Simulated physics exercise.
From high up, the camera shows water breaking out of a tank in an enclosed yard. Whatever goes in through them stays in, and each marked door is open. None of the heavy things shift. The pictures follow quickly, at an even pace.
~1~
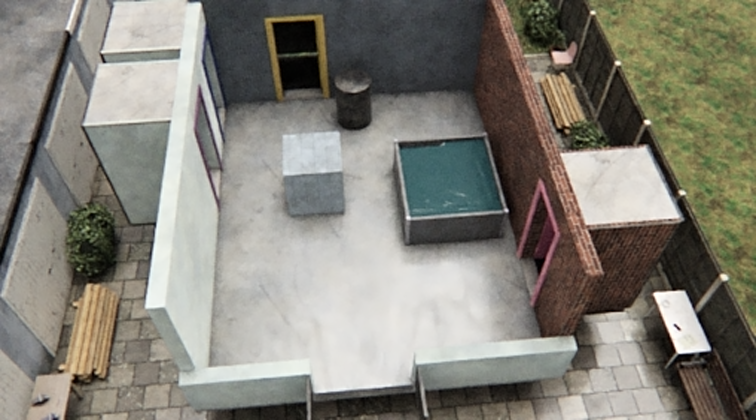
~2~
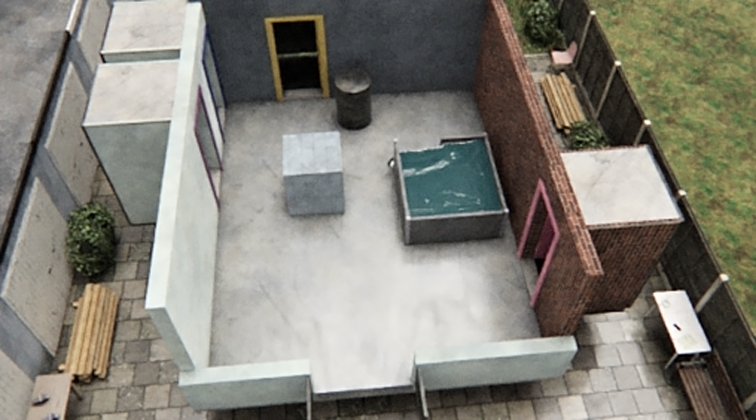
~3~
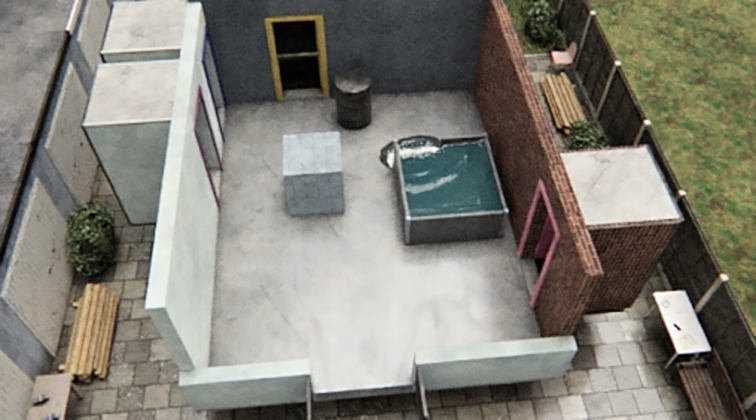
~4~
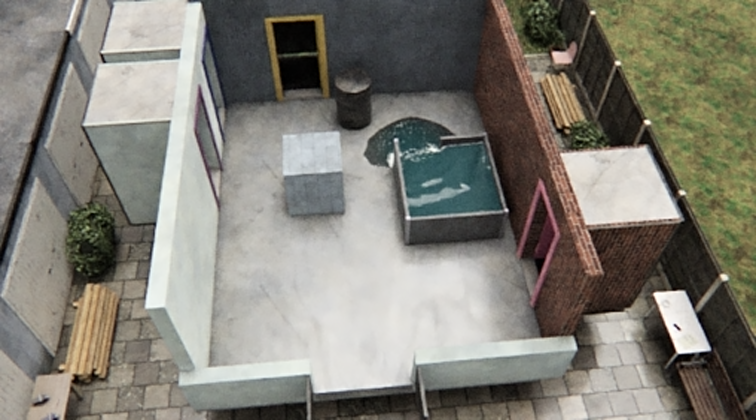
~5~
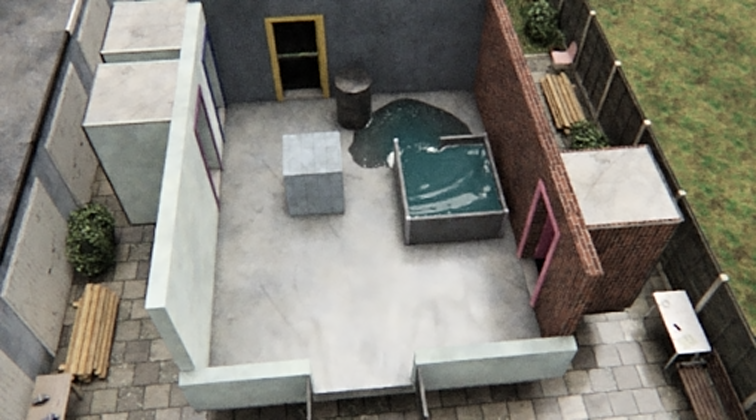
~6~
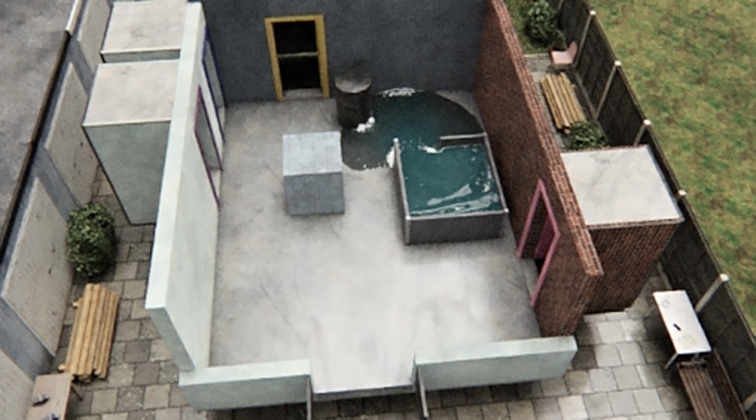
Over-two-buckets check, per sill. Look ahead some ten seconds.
Pink door: Not beyond two buckets; yellow door: Not beyond two buckets; blue door: Beyond two buckets; purple door: Not beyond two buckets.
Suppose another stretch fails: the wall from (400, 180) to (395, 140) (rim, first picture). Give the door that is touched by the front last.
Answer - the pink-painted one.
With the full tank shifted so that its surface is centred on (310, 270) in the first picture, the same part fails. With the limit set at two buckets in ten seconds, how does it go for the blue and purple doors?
Blue gets more, purple gets more.
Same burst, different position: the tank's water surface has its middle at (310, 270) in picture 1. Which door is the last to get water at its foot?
The pink-painted one.
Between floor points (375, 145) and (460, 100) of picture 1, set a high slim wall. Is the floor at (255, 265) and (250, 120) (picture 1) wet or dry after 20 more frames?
Result, in order: Bone-dry / swamped.
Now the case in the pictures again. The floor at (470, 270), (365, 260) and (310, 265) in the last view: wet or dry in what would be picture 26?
In turn, the points end up high and dry, high and dry and high and dry.
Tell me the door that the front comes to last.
I'd go with the one in pink.
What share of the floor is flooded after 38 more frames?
Roughly 65 %.
A moment on, water covers 20 % of the floor; the pink door not reached, the yellow door wet at the sill, nothing in, the blue door not reached, the purple door not reached.
Next, water covers 30 % of the floor; the pink door not reached, the yellow door wet at the sill, nothing in, the blue door wet at the sill, nothing in, the purple door not reached.
Then, water covers 35 % of the floor; the pink door not reached, the yellow door wet at the sill, nothing in, the blue door over two buckets in, the purple door wet at the sill, nothing in.
Later, water covers 65 % of the floor; the pink door wet at the sill, nothing in, the yellow door wet at the sill, nothing in, the blue door far over two buckets in, the purple door wet at the sill, nothing in.
In the end, water covers 85 % of the floor; the pink door under two buckets in, the yellow door wet at the sill, nothing in, the blue door far over two buckets in, the purple door wet at the sill, nothing in.
